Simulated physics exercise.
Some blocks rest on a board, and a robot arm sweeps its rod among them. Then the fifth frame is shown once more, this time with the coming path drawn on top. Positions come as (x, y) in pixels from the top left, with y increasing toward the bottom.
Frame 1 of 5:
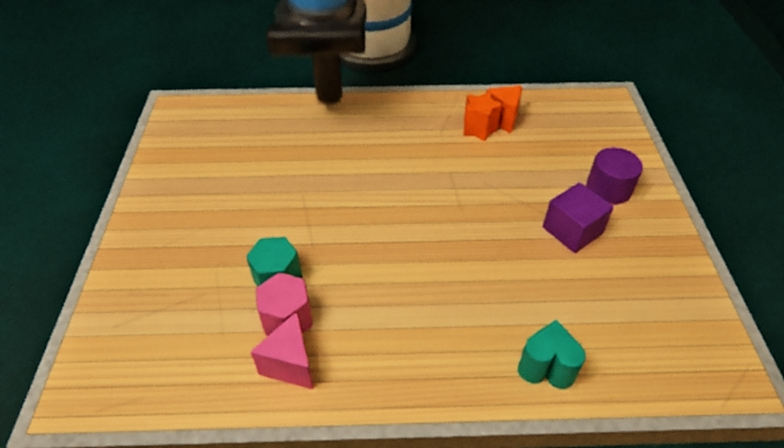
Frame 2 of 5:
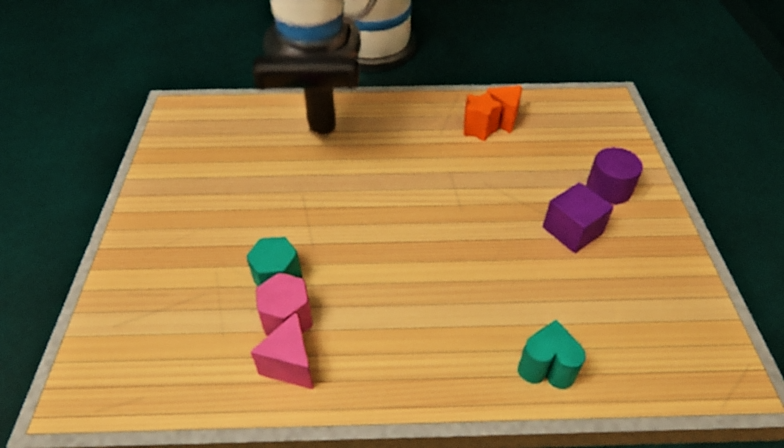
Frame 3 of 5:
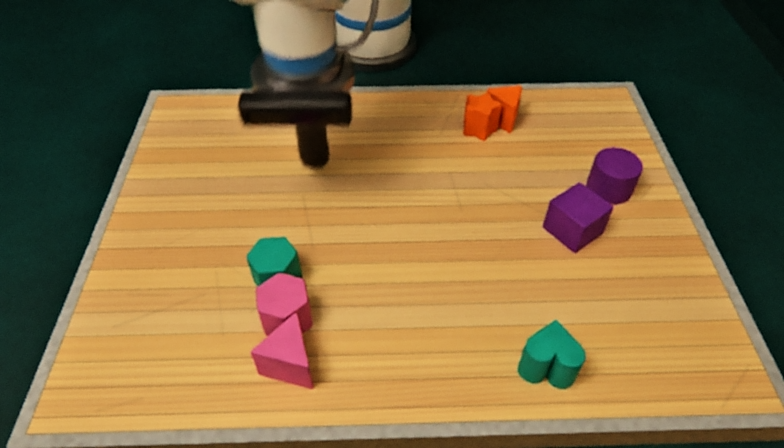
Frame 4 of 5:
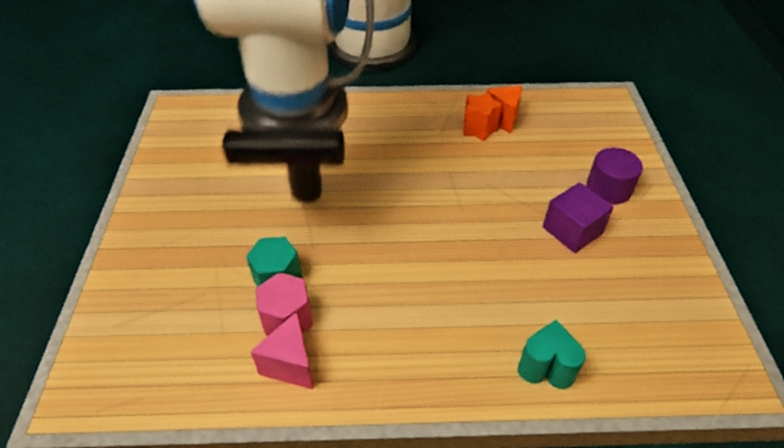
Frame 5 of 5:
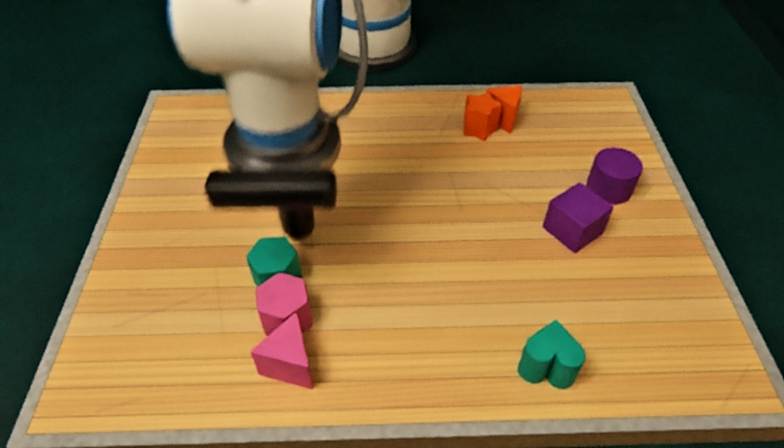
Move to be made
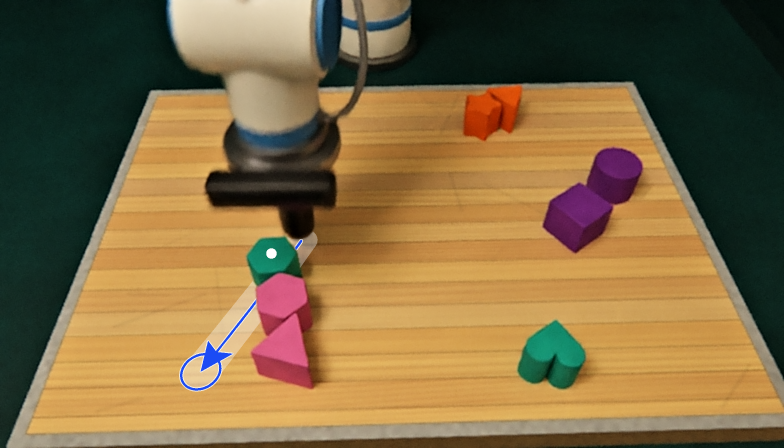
A robot arm moves its rod down the board toward the viewer, beside still colored blocks.
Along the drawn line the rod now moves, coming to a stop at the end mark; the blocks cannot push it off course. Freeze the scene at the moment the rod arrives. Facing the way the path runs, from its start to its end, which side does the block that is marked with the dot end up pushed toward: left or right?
Right side.
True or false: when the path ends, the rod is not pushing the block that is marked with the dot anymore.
Answer: False.
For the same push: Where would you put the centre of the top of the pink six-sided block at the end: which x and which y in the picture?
At (268, 322).
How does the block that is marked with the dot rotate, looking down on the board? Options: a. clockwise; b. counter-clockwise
It's a.
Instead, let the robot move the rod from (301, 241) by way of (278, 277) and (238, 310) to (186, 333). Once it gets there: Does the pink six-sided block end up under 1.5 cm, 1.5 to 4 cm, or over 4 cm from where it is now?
Final distance: 1.5 to 4 cm.
The line goes from (301, 241) to (201, 371); the dot is on the turquoise six-sided block.
On the path given first. One third of the way, rod at (268, 269); turquoise six-sided block at (239, 288); pink six-sided block at (269, 320), turned 55° anticlockwise; pink triangular block at (292, 354), turned 20° clockwise.
Two thirds of the way, rod at (233, 313); turquoise six-sided block at (191, 327), turned 45° clockwise; pink six-sided block at (268, 322), turned 60° anticlockwise; pink triangular block at (293, 355), turned 15° clockwise.
At the end, rod at (195, 360); turquoise six-sided block at (140, 365), turned 85° clockwise; pink six-sided block at (268, 322), turned 60° anticlockwise; pink triangular block at (293, 355), turned 15° clockwise.
